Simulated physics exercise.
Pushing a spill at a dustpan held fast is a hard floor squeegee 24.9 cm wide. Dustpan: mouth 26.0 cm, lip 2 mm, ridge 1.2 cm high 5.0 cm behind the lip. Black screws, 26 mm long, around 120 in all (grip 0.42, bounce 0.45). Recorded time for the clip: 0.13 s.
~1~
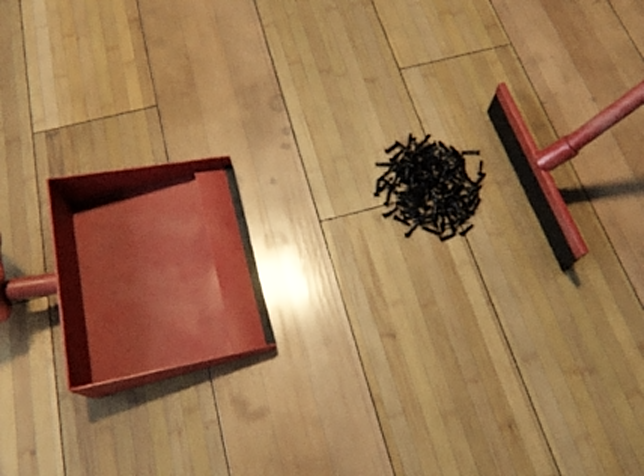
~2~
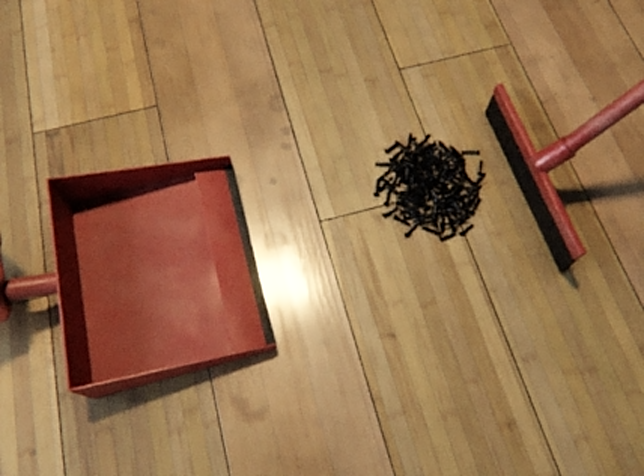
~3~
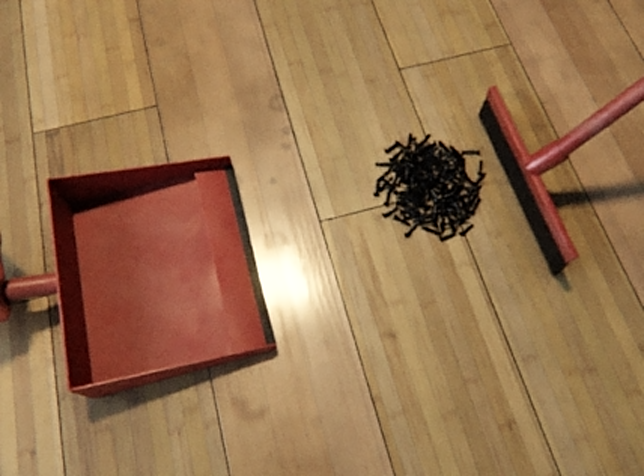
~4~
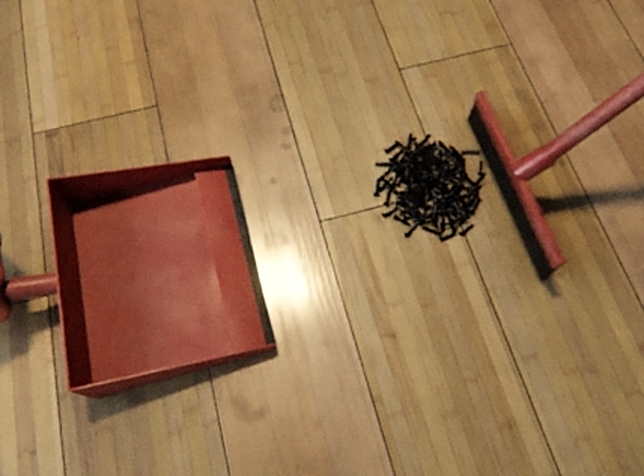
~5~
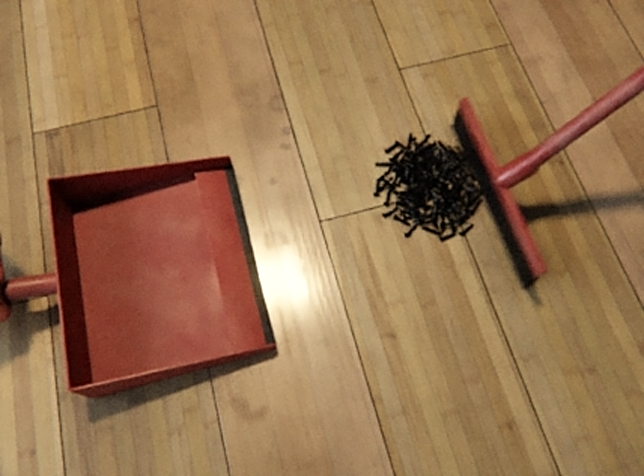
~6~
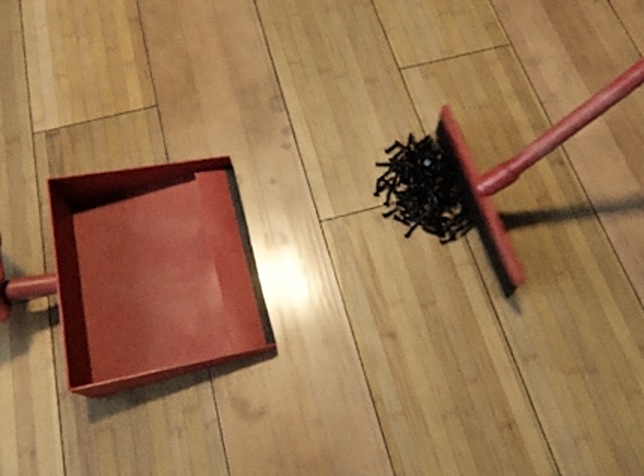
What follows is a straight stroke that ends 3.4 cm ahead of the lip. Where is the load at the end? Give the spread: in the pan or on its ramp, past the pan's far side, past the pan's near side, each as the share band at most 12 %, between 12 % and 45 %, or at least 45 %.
Spread: Pan at least 45 %, far side at most 12 %, near side at most 12 %.
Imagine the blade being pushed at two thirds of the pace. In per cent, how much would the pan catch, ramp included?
Then some 35 in a hundred.
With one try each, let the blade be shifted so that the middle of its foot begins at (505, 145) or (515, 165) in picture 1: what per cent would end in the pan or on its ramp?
Roughly 65 % and 65 %.
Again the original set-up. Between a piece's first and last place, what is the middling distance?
Roughly 28 cm.
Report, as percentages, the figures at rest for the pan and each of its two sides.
The pan holds 55 per cent at the end, the far side 5 per cent and the near side 0 per cent.
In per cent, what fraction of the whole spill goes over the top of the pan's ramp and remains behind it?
Around 25 in a hundred.
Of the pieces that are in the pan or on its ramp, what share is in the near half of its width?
I'd say near 60 per cent.
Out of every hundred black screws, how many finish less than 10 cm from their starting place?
0 %.
Then, 0.12 s after the last picture, middle of the blade 15 cm from the lip; 0 % over the lip, far side 0 %, near side 0 %.
Then, 0.20 s after the last picture, middle of the blade 7 cm from the lip; 0 % over the lip, far side 0 %, near side 0 %.
Then, 0.42 s after the last picture, middle of the blade 4 cm from the lip; 55 % over the lip, far side 5 %, near side 0 %.
In the end, pan 55 %, far side 5 %, near side 0 %, in front of the lip or behind the blade 40 %.
